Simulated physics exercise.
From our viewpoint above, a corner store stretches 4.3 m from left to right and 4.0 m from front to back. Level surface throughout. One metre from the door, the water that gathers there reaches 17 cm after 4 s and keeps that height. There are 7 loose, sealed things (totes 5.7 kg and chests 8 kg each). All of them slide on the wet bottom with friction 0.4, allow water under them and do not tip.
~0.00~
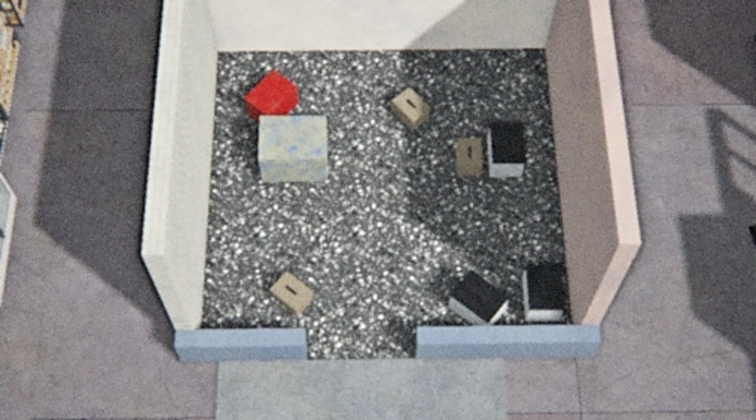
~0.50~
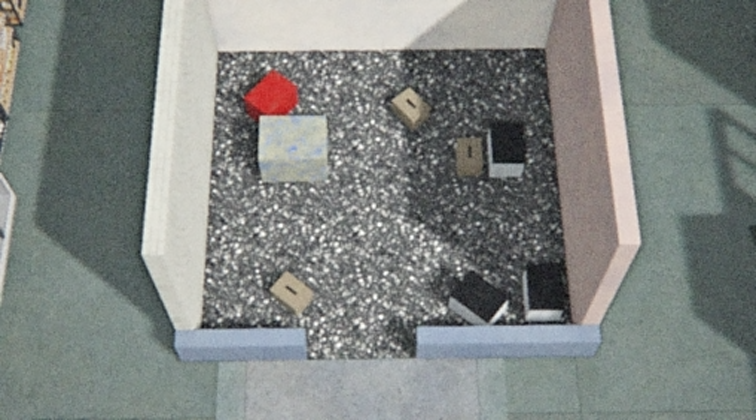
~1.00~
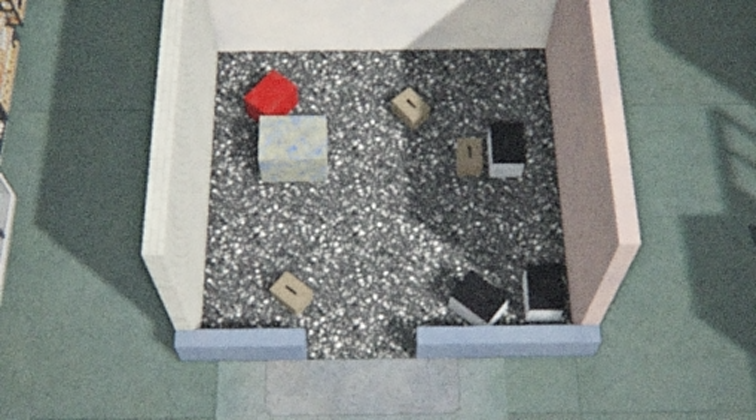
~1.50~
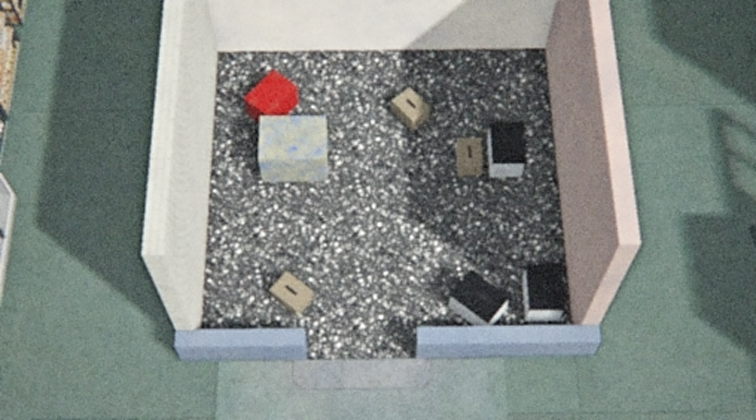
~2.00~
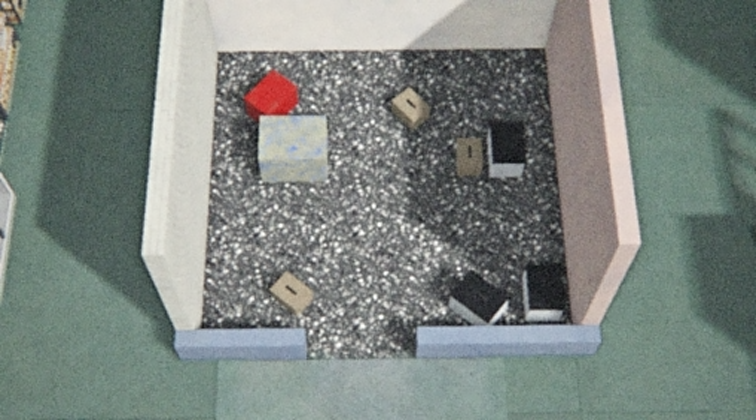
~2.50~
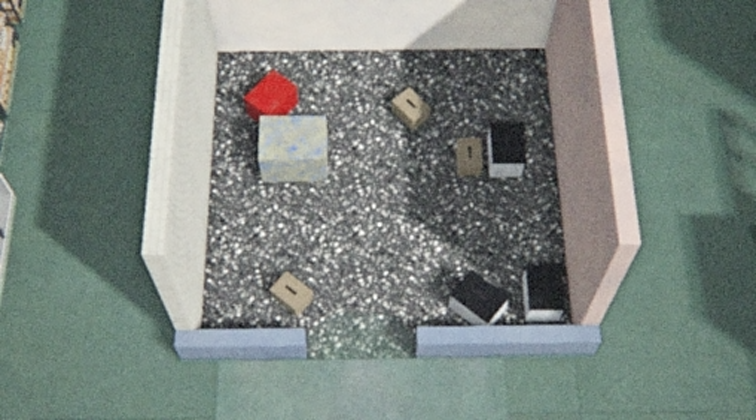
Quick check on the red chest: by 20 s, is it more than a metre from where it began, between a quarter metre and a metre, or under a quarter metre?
Between a quarter metre and a metre.
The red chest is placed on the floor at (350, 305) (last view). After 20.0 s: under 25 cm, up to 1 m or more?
So it journeys a long way.
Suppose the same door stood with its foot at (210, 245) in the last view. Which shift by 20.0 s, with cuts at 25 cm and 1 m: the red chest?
You'd see the red chest wander off a long way.
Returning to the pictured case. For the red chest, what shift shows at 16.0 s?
Displacement near 20 cm.
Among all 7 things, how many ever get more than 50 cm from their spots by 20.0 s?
I count 7 of them.
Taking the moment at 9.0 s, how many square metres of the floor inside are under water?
Flooded: Near 16 m2.
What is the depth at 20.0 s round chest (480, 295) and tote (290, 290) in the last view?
Around 14 cm and 10 cm.
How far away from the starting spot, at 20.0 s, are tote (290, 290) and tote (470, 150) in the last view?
They sit 100 cm and 200 cm away, in the order given.
After 4.0 s the red chest is near (270, 92), 0.0 m from its start, aground; 0 afloat.
After 9.0 s the red chest is near (273, 94), 0.0 m from its start, aground; 3 afloat.
After 16.0 s the red chest is near (290, 87), 0.2 m from its start, afloat; 7 afloat.
After 20.0 s the red chest is near (253, 55), 0.6 m from its start, afloat; 7 afloat.
